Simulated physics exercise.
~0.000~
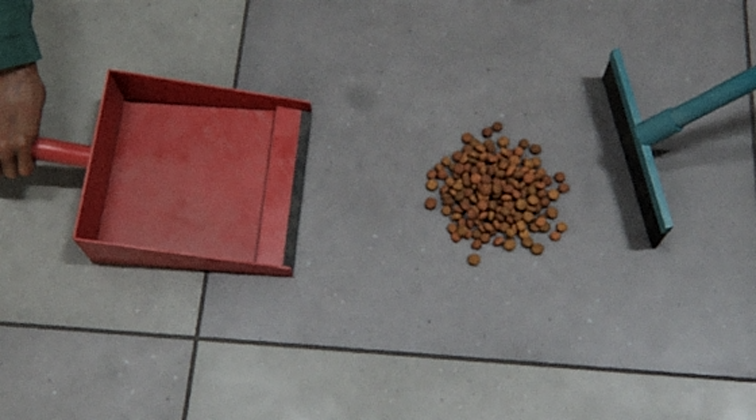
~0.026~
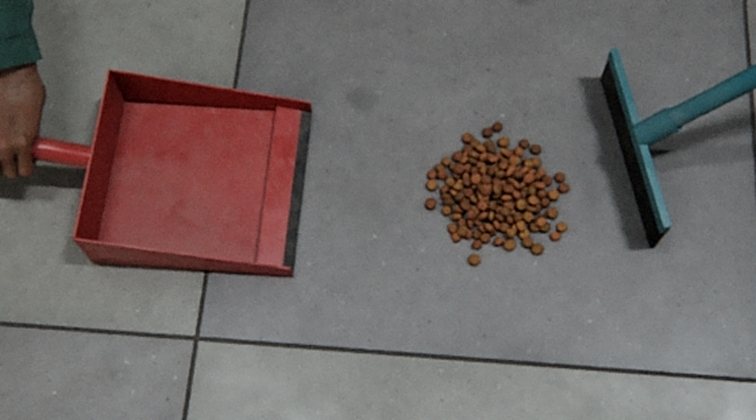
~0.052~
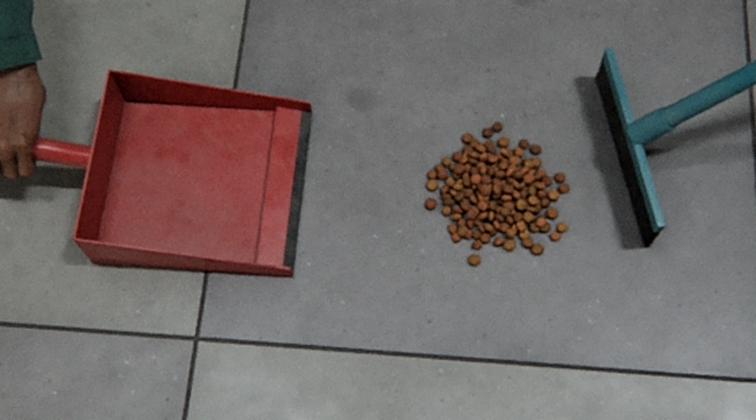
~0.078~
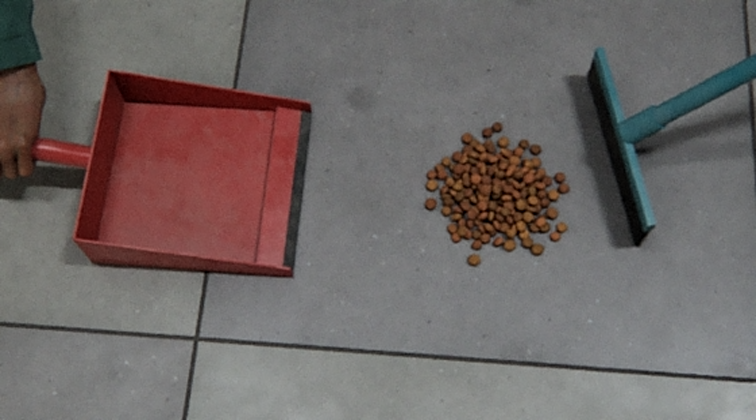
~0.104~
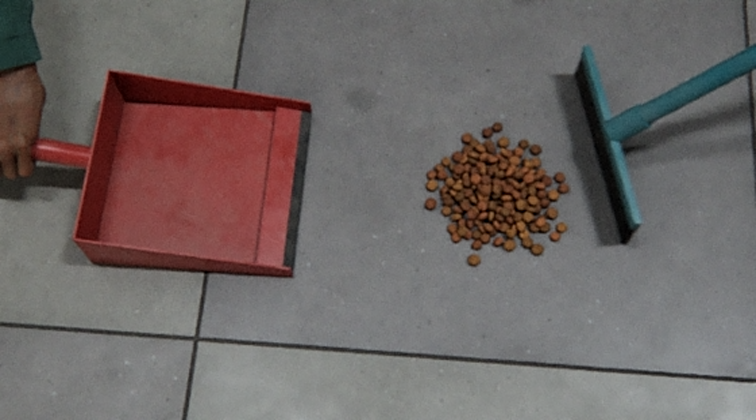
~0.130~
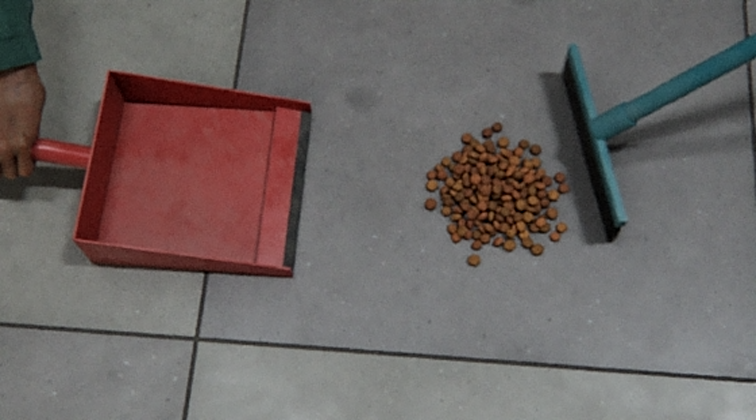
A red dustpan lies at the left on a grey tiled floor, seen from above, its handle gripped by a hand in a green sleeve. A loose pile of small brown kibble pieces sits near the middle, with a teal, dark-edged blade on a handle to its right. The blade slides a short way left toward the pile, while the kibble, dustpan and camera stay still.
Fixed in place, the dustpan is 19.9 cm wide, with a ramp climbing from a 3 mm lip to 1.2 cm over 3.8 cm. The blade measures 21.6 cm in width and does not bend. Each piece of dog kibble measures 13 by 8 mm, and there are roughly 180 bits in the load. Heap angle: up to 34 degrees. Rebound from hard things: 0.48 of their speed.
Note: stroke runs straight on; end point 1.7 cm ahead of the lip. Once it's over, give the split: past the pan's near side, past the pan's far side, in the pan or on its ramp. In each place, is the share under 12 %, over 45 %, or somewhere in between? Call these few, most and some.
I would put it this way: Near side few, far side few, pan few.
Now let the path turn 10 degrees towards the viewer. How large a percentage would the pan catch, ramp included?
It would be near 10 per cent.
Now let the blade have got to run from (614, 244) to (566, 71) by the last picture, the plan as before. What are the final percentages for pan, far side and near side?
The pan gets 25, the far side 0 and the near side 30.
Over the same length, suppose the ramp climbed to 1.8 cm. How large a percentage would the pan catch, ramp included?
5 per cent.
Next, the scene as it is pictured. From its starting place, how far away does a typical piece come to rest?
It works out to some 18 cm.
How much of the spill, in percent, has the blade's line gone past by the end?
Roughly 30 per cent of it.
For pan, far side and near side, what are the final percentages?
Tally in %: Near side 0; far side 5; pan 0.
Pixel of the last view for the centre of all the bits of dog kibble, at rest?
Near (338, 198).
Then, at 0.36 s, middle of the blade 18 cm from the lip; 0 % over the lip, far side 0 %, near side 0 %.
Then, at 0.51 s, middle of the blade 9 cm from the lip; 0 % over the lip, far side 5 %, near side 0 %.
After 0.79 s, middle of the blade 4 cm from the lip; 5 % over the lip, far side 5 %, near side 0 %.
At rest (1.1 s), near side 0 %, far side 5 %, pan 0 %, in front of the lip or behind the blade 90 %.
